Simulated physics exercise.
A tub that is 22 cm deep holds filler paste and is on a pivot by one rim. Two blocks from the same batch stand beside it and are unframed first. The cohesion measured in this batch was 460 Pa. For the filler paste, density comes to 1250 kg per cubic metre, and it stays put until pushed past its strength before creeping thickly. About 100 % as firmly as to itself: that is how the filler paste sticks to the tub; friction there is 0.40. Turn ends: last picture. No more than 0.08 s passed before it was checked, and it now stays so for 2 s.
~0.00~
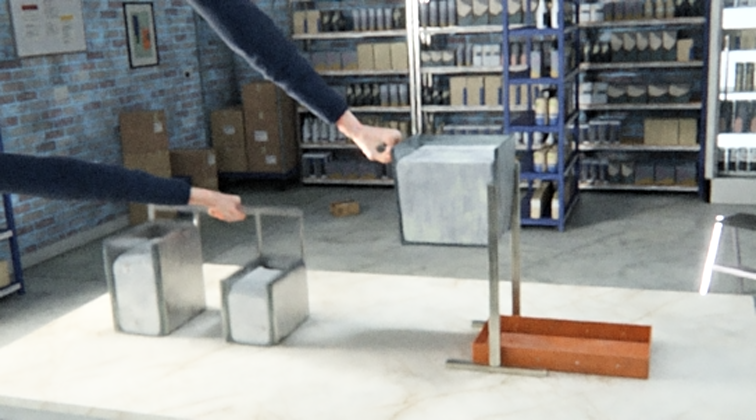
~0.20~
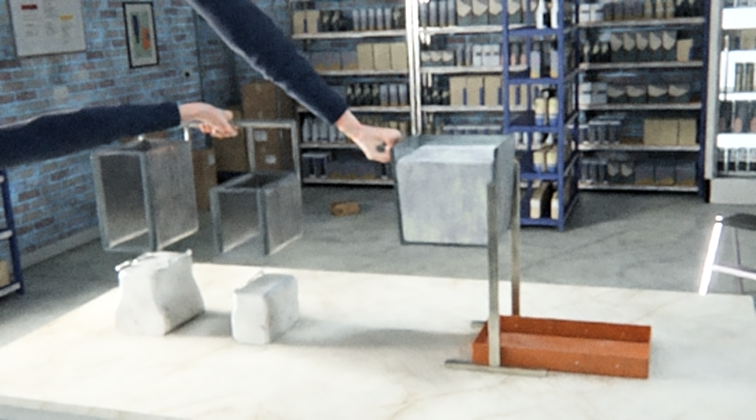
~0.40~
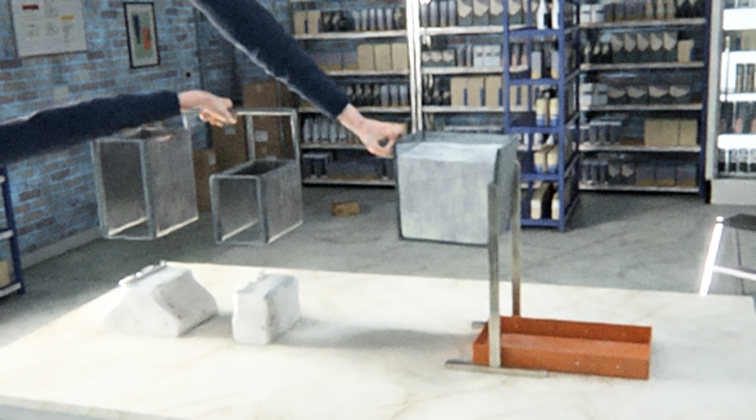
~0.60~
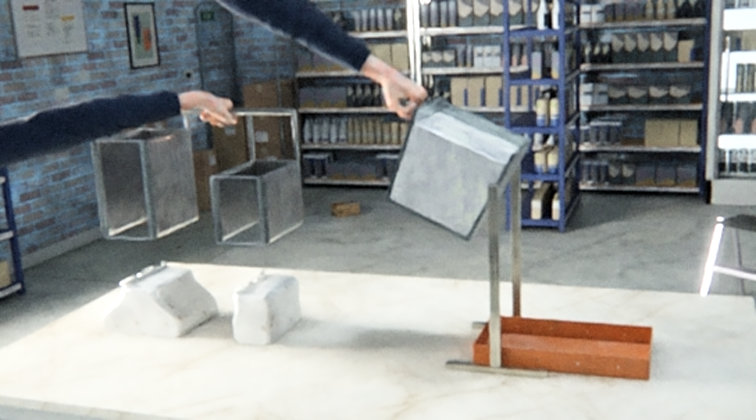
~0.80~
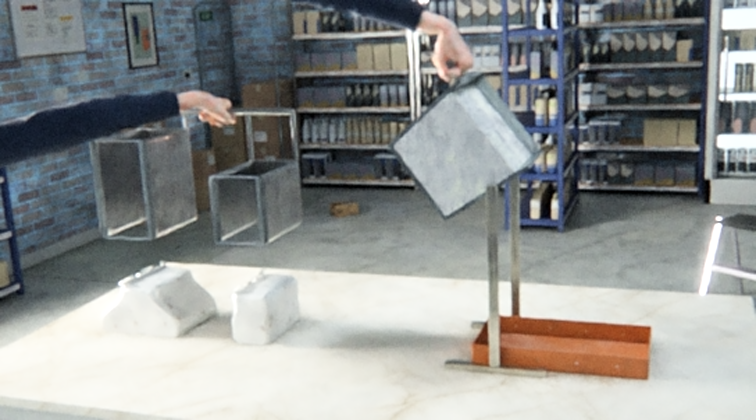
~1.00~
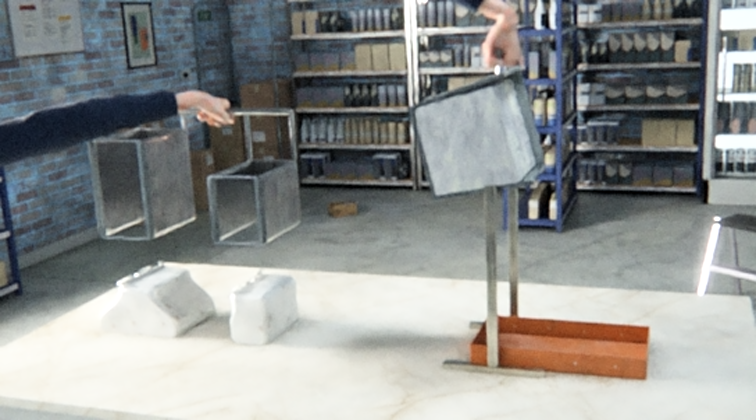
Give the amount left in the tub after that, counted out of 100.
85 %.
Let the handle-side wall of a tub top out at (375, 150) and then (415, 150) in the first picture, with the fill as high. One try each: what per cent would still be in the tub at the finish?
Roughly 60 %, then 100 %.
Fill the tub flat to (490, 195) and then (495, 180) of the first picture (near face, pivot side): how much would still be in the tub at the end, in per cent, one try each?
In that order: 100 %, 100 %.
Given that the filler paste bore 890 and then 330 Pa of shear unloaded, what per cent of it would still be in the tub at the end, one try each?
It'd be some 100 percent the first time and some 65 percent the second.
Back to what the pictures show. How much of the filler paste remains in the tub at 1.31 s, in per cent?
It's something like 95 % of the original load.
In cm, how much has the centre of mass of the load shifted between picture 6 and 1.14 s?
It has gone close to 1 cm.
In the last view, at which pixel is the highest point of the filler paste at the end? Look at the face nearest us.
About (434, 113).
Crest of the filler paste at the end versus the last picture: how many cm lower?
About 5 cm.
After 1.14 s, the tub is at 76 degrees and holds 100 %.
After 1.31 s, the tub is at 76 degrees and holds 97 %.
After 1.48 s, the tub is at 76 degrees and holds 94 %.
After 1.65 s, the tub is at 76 degrees and holds 92 %.
After 3.00 s, the tub is at 76 degrees and holds 85 %.
